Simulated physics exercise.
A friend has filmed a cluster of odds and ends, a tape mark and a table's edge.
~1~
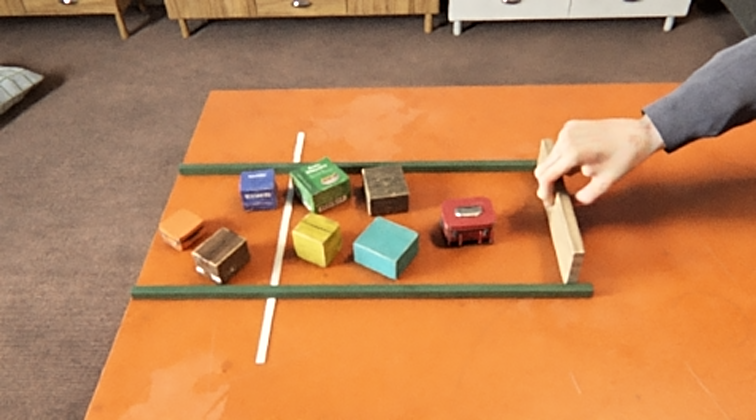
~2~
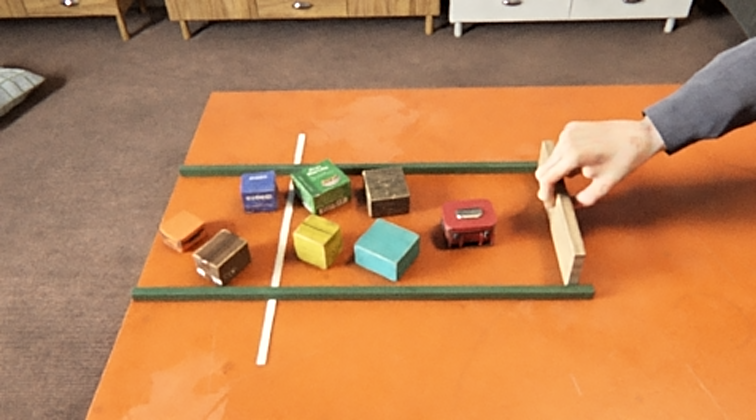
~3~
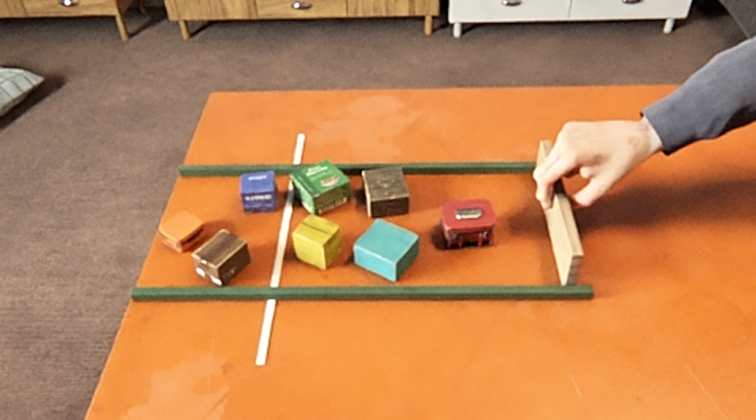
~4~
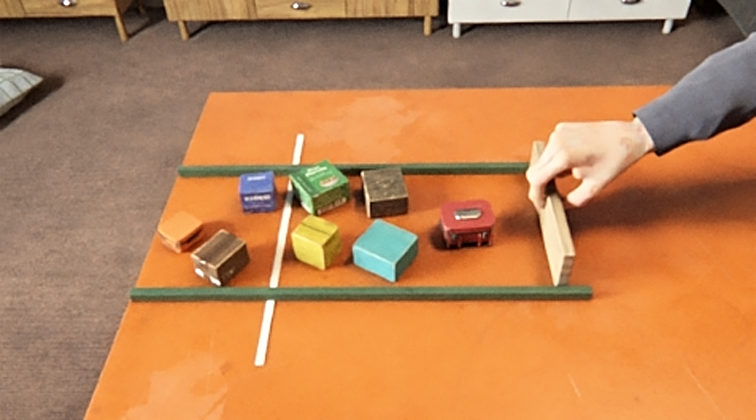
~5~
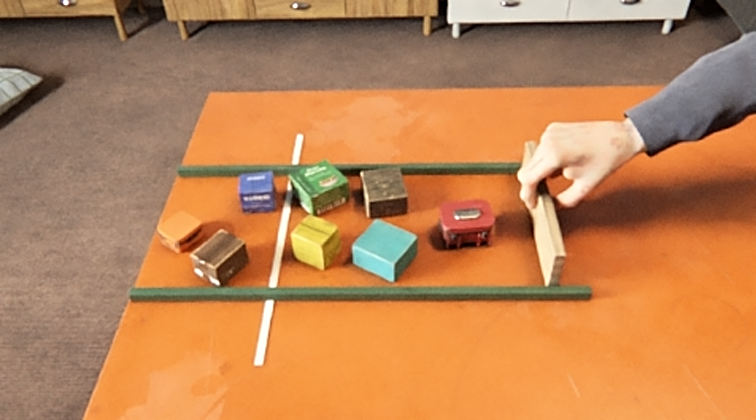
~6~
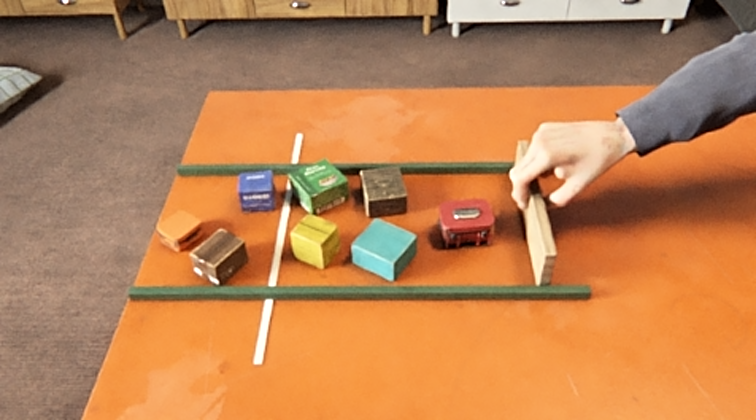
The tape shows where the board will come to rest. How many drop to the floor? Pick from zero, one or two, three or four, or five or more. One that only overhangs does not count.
Outcome: The number that fall off is zero.
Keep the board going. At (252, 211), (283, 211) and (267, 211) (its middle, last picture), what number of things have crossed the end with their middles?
Place by place, 1, 0 and 0.
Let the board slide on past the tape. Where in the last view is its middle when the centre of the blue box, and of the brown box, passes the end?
Near (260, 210) and (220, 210).
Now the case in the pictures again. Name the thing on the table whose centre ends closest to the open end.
The blue box ends nearest.
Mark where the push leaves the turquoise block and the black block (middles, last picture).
About (249, 261), and the other about (268, 190).
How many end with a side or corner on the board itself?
3 of them.
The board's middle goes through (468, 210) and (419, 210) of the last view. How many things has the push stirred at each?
By then 1, and 2.
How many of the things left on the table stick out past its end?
It comes to 0.
Early on, none off yet; orange case at rest near (181, 232); brown box at rest near (220, 257); blue box at rest near (257, 191).
A while later, none off yet; orange case at rest near (181, 232); brown box at rest near (218, 259); blue box travelled about its own width near (224, 190).
Finally, the number that fall off is zero.
